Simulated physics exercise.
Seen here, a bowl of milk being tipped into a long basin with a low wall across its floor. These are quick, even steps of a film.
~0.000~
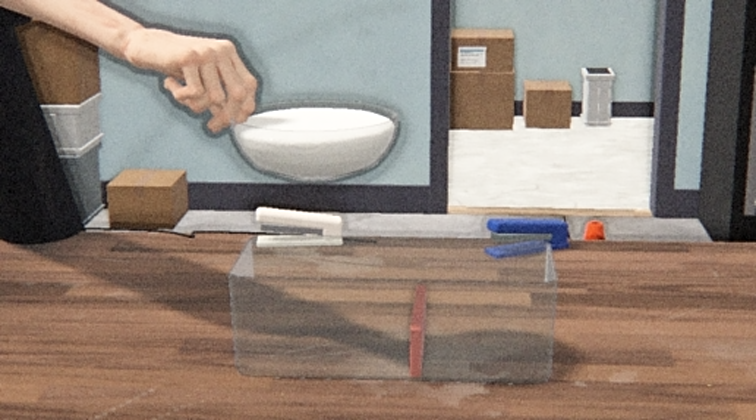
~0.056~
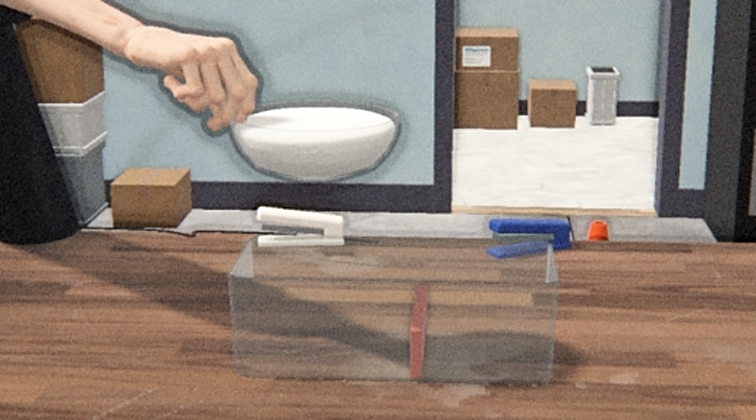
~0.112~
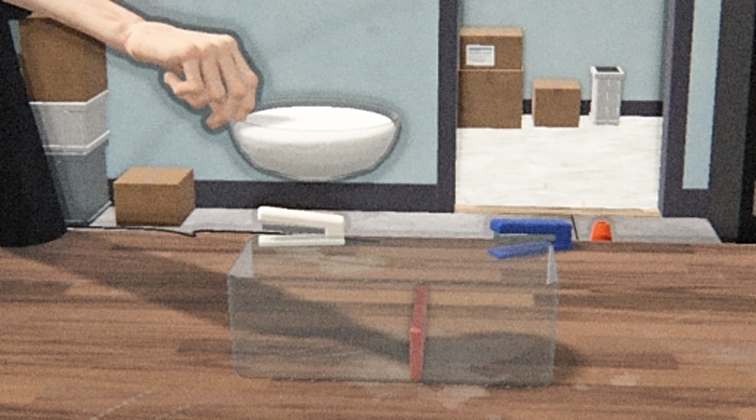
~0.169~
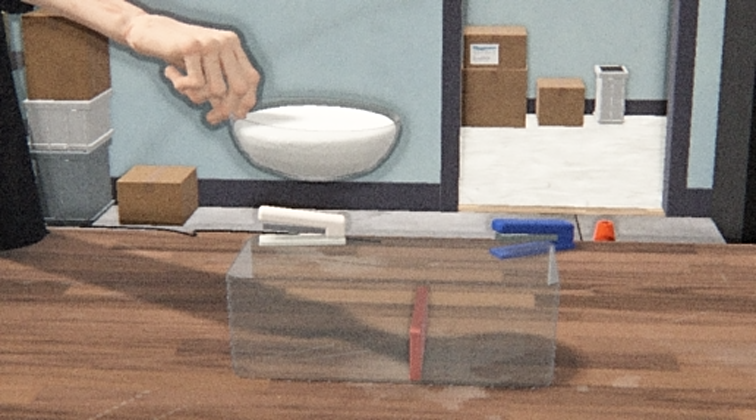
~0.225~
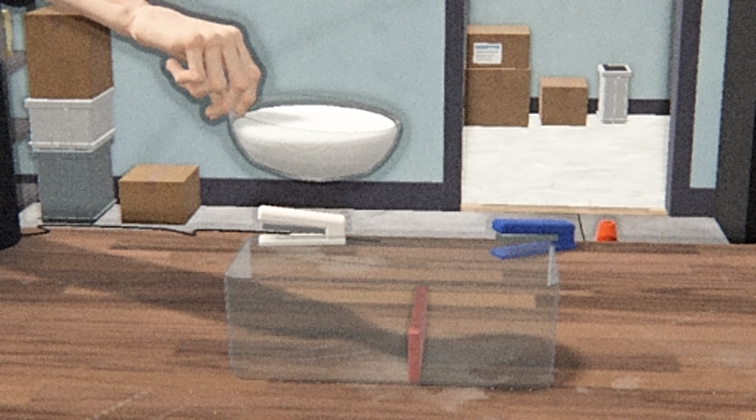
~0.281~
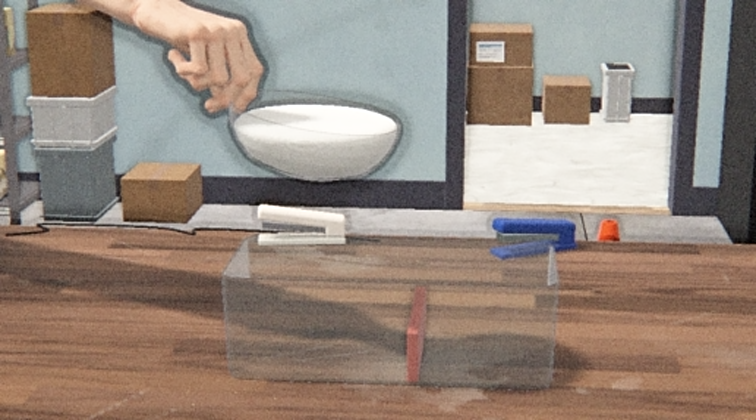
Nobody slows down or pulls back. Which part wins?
It is the right-hand one.
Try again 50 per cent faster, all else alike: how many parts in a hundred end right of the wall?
About 70 per cent.
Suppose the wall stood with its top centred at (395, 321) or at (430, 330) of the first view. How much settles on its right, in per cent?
In turn 85 and 55 in a hundred.
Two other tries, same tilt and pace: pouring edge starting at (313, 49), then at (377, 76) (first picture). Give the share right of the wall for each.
Near 10 % and 75 %.
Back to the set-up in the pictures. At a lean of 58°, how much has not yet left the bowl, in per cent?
It comes to 35 per cent or so.
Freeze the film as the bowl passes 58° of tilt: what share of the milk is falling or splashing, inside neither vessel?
Some 35 per cent.
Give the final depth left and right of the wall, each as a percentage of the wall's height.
Left about 10, right about 70.
By 0.77 s the tilt is 58° and 35 per cent is still to pour, 2 is left of the wall and 29 right of it.
By 1.13 s the tilt is 91° and 2 per cent is still to pour, 14 is left of the wall and 81 right of it.
By 1.50 s the tilt is 101° and 0 per cent is still to pour, 18 is left of the wall and 81 right of it.
By 1.91 s the tilt is 101° and 0 per cent is still to pour, 18 is left of the wall and 81 right of it.
At rest 18 per cent lies left of the wall, 81 right of it and 1 outside.
